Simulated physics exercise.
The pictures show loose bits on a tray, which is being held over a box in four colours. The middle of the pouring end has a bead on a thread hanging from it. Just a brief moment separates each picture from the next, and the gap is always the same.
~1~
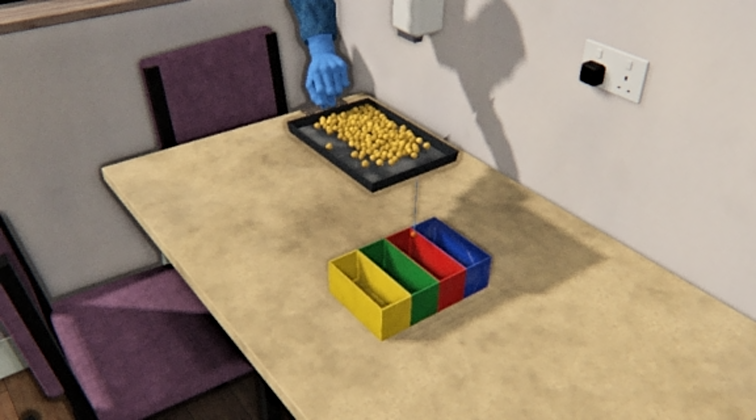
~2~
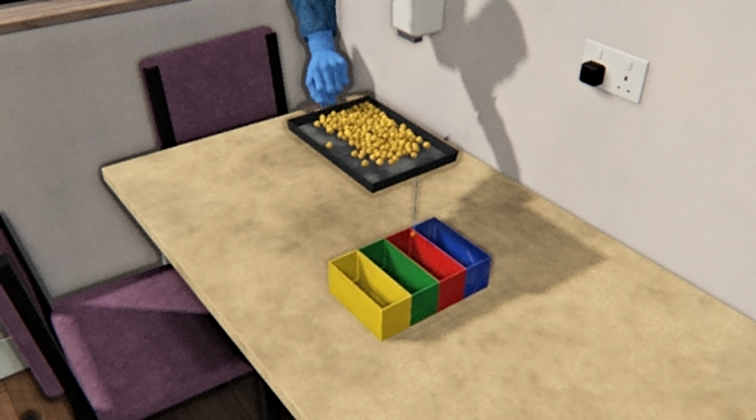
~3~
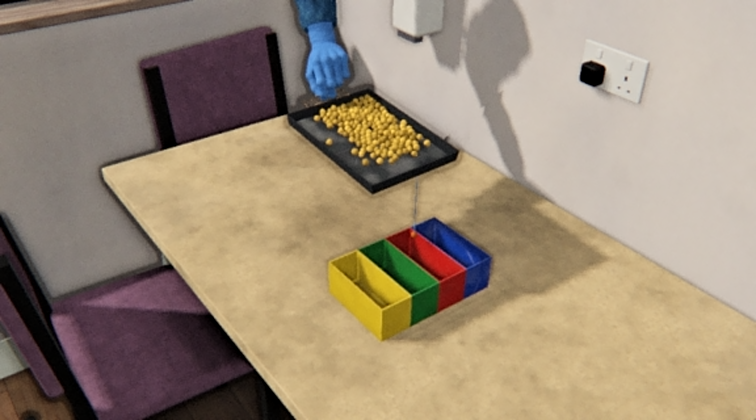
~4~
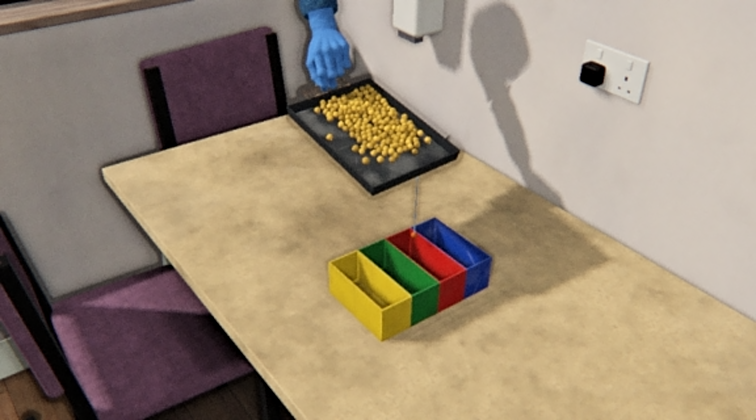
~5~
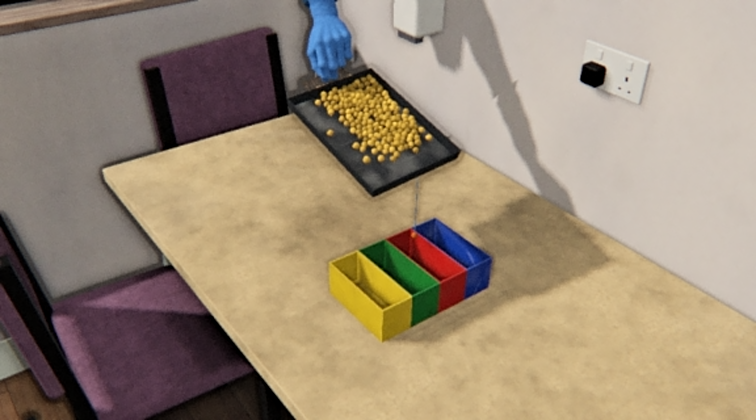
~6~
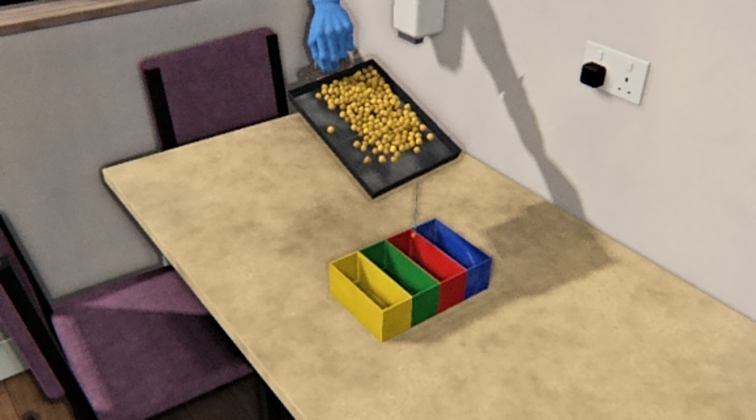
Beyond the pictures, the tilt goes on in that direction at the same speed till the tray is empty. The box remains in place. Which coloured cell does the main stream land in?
The main stream lands in the green cell.
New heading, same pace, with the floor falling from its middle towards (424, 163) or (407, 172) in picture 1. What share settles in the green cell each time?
First case around 0 per cent, second case 30 per cent.
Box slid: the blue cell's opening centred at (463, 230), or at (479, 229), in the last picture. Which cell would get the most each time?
The first placing favours the yellow cell, while the second favours the yellow one.
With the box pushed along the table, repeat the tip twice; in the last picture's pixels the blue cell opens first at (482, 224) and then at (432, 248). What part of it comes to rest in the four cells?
First 50 %, then 100 %.
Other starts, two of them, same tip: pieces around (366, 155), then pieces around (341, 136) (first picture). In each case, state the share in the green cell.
Shares in turn: 50 % and 60 %.
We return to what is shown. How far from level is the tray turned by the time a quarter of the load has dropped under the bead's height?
The tilt then is about 100°.
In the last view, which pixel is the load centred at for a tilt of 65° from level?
Load centre: Approx. (396, 166).
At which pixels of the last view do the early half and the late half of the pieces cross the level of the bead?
Around (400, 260) at first; around (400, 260) after that.
Soon after the last picture, tray tipped steeply; nearly all on the tray; a stray few in the yellow cell; a stray few in the green cell; a small part falling or outside the box.
A little later, tray tipped past a quarter turn; about a third on the tray; about a quarter in the green cell; a small part in the yellow cell; a stray few in the red cell; a stray few in the blue cell; about a quarter falling or outside the box.
Later still, tray tipped past a quarter turn; about half in the green cell; about a quarter in the red cell; about a quarter in the yellow cell; a stray few in the blue cell; a stray few falling or outside the box.
At rest, tray tipped past a quarter turn; about half in the green cell; about a quarter in the red cell; about a quarter in the yellow cell; a stray few in the blue cell; a stray few outside the box.
